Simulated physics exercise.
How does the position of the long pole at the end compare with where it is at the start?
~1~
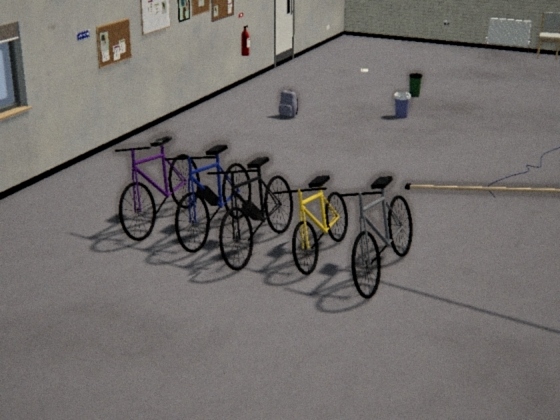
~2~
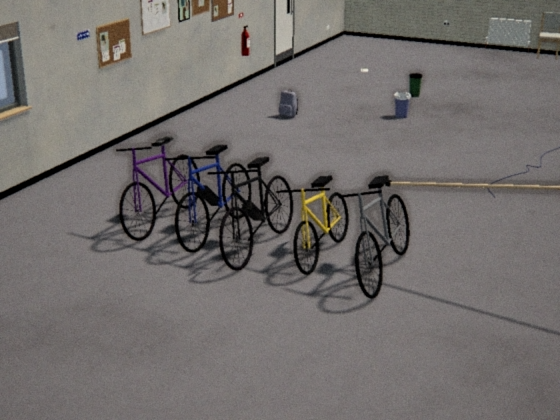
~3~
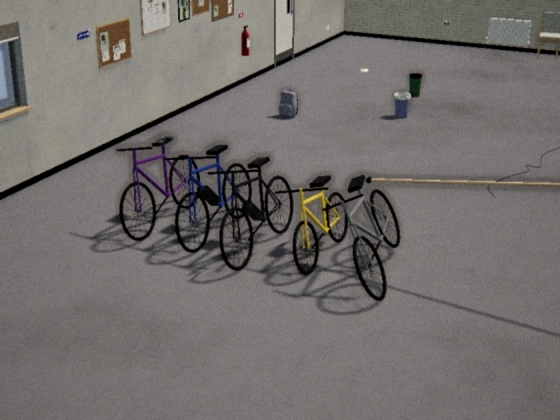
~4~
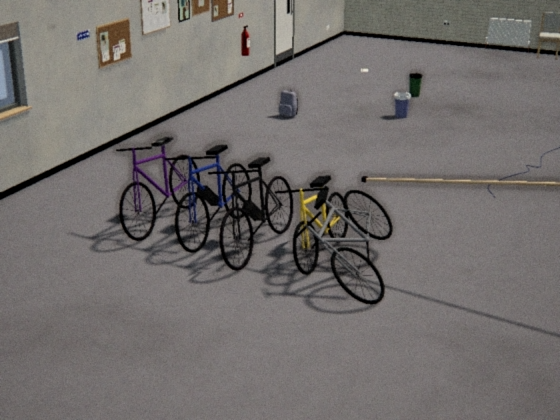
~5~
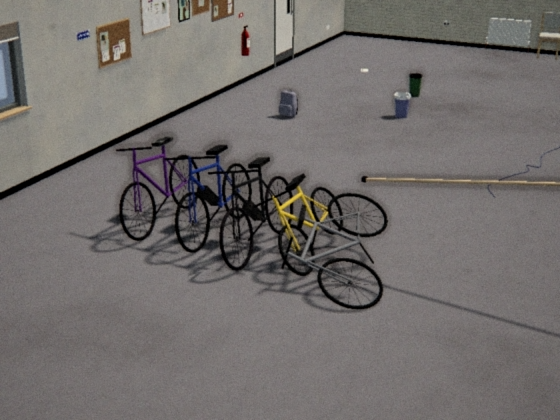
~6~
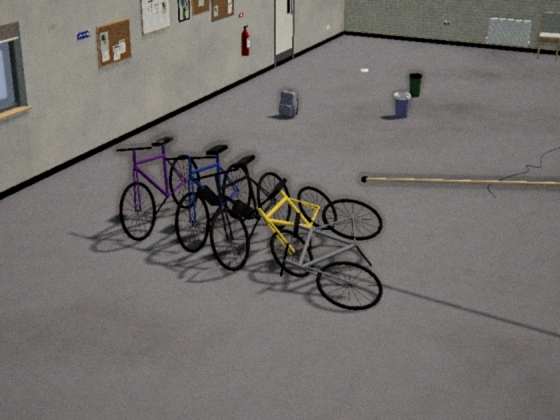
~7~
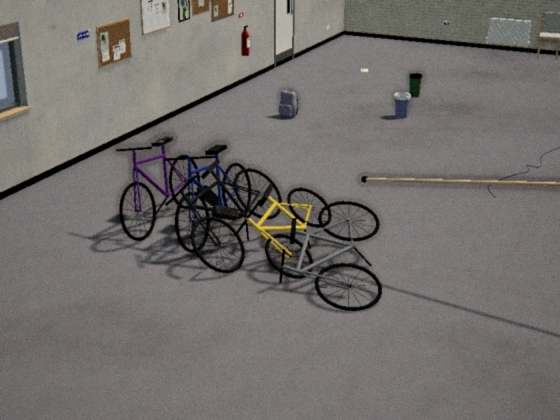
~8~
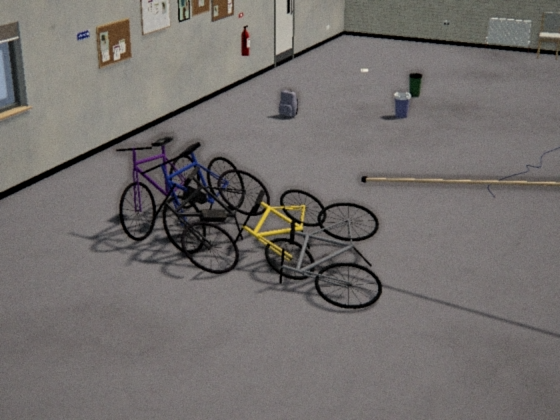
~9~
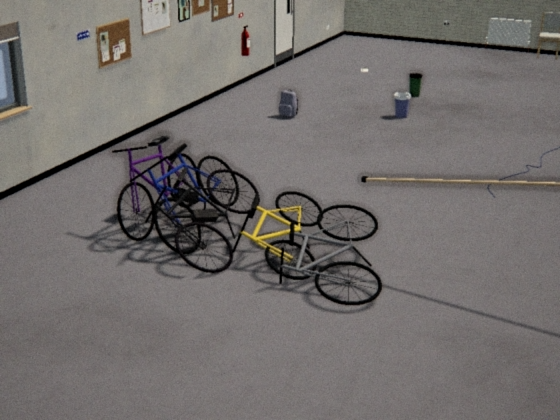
The pole ends a little farther left than where it starts, with its tip closer to the row of bicycles.
